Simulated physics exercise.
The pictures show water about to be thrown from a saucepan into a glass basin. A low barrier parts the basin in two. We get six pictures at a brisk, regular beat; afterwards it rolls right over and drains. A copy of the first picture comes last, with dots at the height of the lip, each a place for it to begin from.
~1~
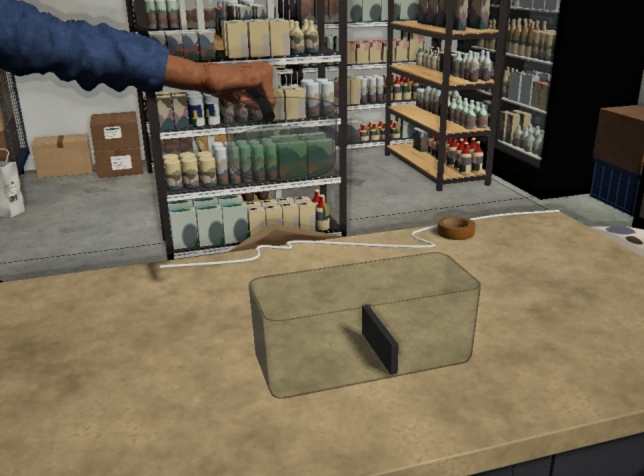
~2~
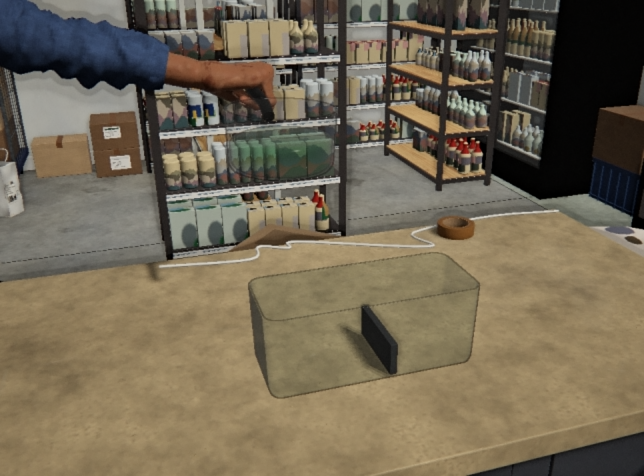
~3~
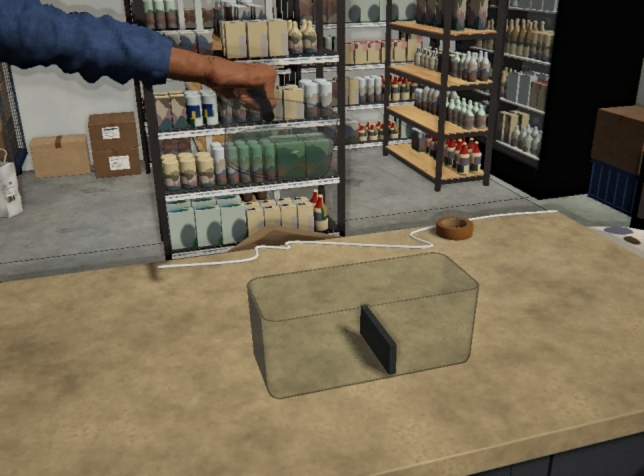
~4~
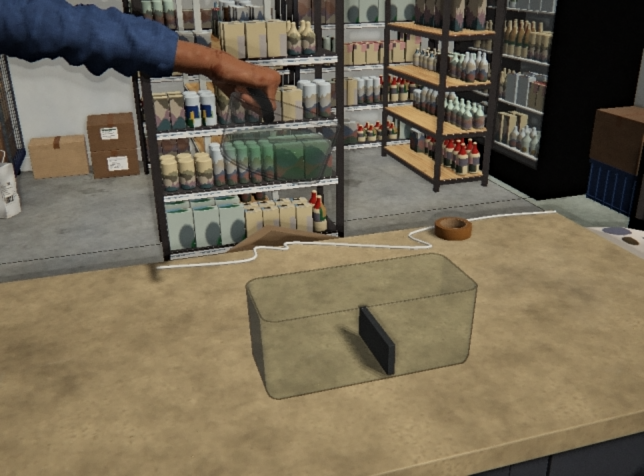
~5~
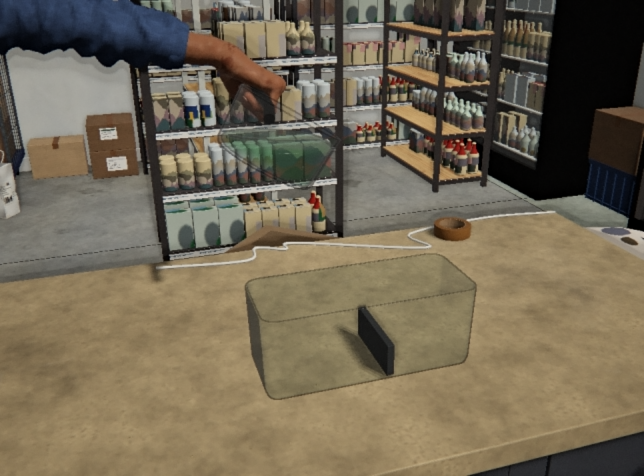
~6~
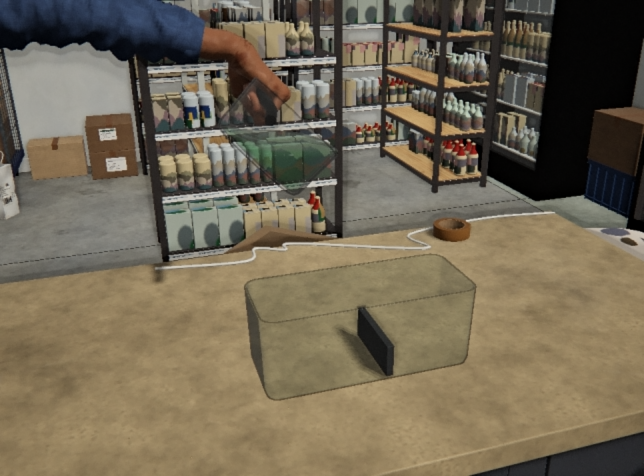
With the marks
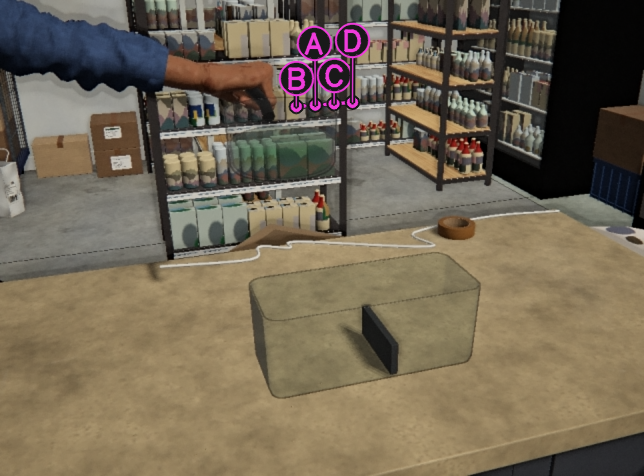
In a storeroom, a hand above a divided glass basin gradually tilts a see-through container.
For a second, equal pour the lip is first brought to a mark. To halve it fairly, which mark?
It is D.
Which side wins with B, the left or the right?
More ends on the left.
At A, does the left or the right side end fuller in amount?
More ends on the left.
On the marked copy, A at (315, 105); B at (296, 106); C at (334, 103); D at (352, 102).
With A, about 88 % ends left of the wall and 5 % right of it; 7 % is lost outside.
With B, about 82 % ends left of the wall and 11 % right of it; 7 % is lost outside.
With C, about 77 % ends left of the wall and 19 % right of it; 4 % is lost outside.
With D, about 48 % ends left of the wall and 49 % right of it.
